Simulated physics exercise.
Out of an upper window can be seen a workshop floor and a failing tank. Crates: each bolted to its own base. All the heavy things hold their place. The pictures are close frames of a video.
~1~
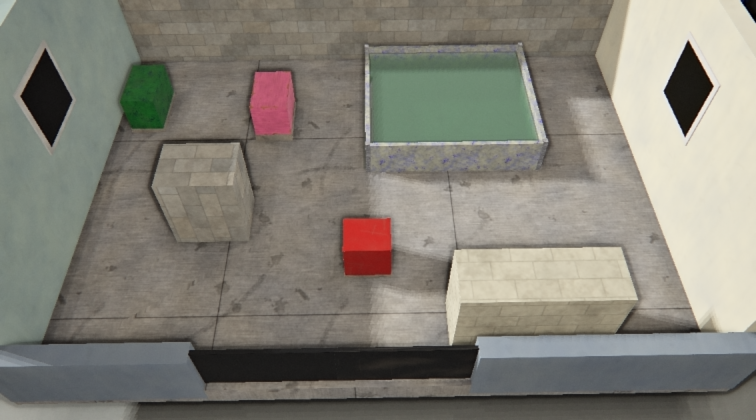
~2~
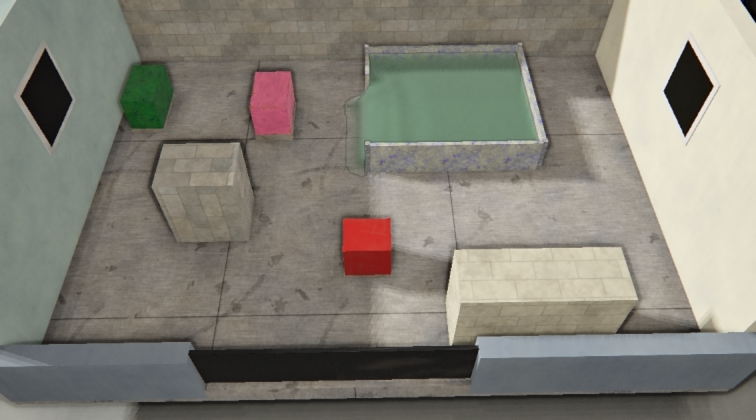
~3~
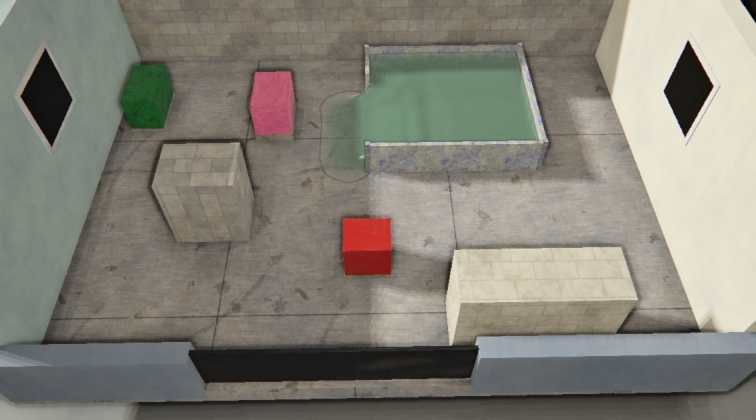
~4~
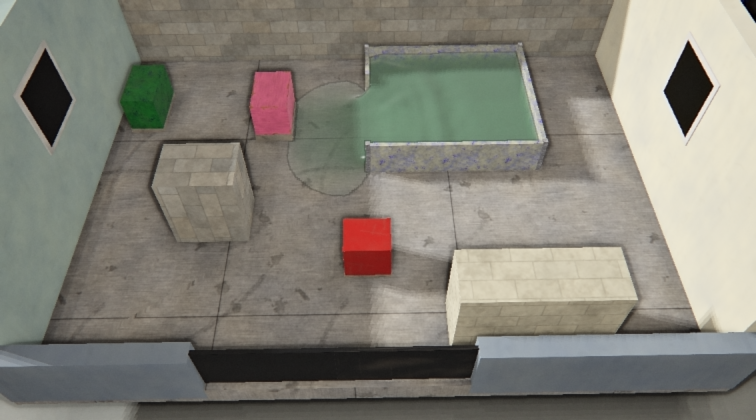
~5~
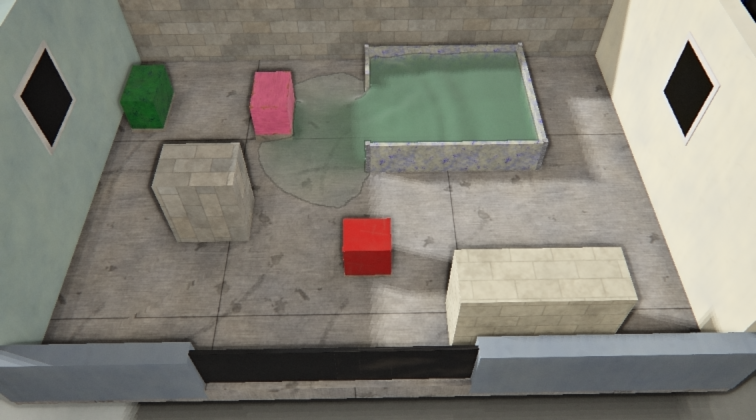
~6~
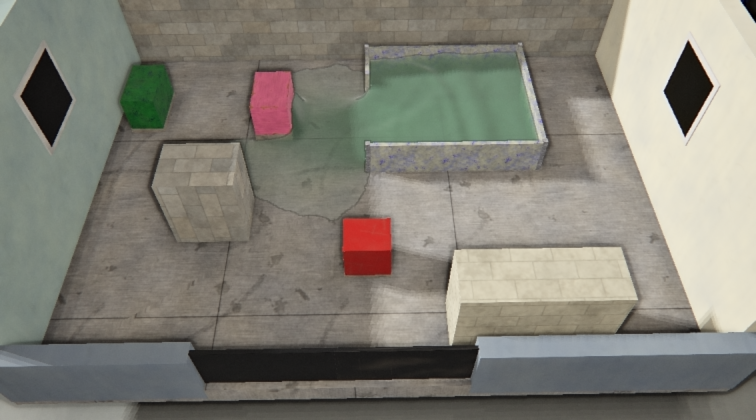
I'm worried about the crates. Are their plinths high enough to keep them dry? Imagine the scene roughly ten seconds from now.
One by one: The pink crate is touched by water, the green crate is touched by water, the red crate is touched by water.
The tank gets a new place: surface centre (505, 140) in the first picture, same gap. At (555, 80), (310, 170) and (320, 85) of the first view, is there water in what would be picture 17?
Results in order - left untouched, swamped, swamped.
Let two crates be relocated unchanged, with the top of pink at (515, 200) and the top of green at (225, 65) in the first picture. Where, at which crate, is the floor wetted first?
I'd say the green-painted one comes first.
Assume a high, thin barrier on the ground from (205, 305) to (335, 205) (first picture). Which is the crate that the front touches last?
The red-painted one.
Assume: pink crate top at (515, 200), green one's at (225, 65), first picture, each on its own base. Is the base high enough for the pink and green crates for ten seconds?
Result - pink crate avoids the flood; green crate is overtopped.
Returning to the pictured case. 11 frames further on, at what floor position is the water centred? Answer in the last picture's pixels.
Roughly (368, 131) in the last picture.
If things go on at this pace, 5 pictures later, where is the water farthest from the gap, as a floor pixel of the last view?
The wet point farthest out is around (119, 162).
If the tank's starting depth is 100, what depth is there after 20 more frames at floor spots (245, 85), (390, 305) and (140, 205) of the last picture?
Going in order, that's 4, 0 and 8 %.
A moment on, water covers 20 % of the floor; the pink crate water round its plinth, the green crate not reached, the red crate not reached.
Next, water covers 30 % of the floor; the pink crate water round its plinth, the green crate water round its plinth, the red crate not reached.
Then, water covers 50 % of the floor; the pink crate water round its plinth, the green crate water round its plinth, the red crate water round its plinth.
Later, water covers 70 % of the floor; the pink crate water round its plinth, the green crate water round its plinth, the red crate water round its plinth.
In the end, water covers 95 % of the floor; the pink crate was topped, the green crate was topped, the red crate was topped.
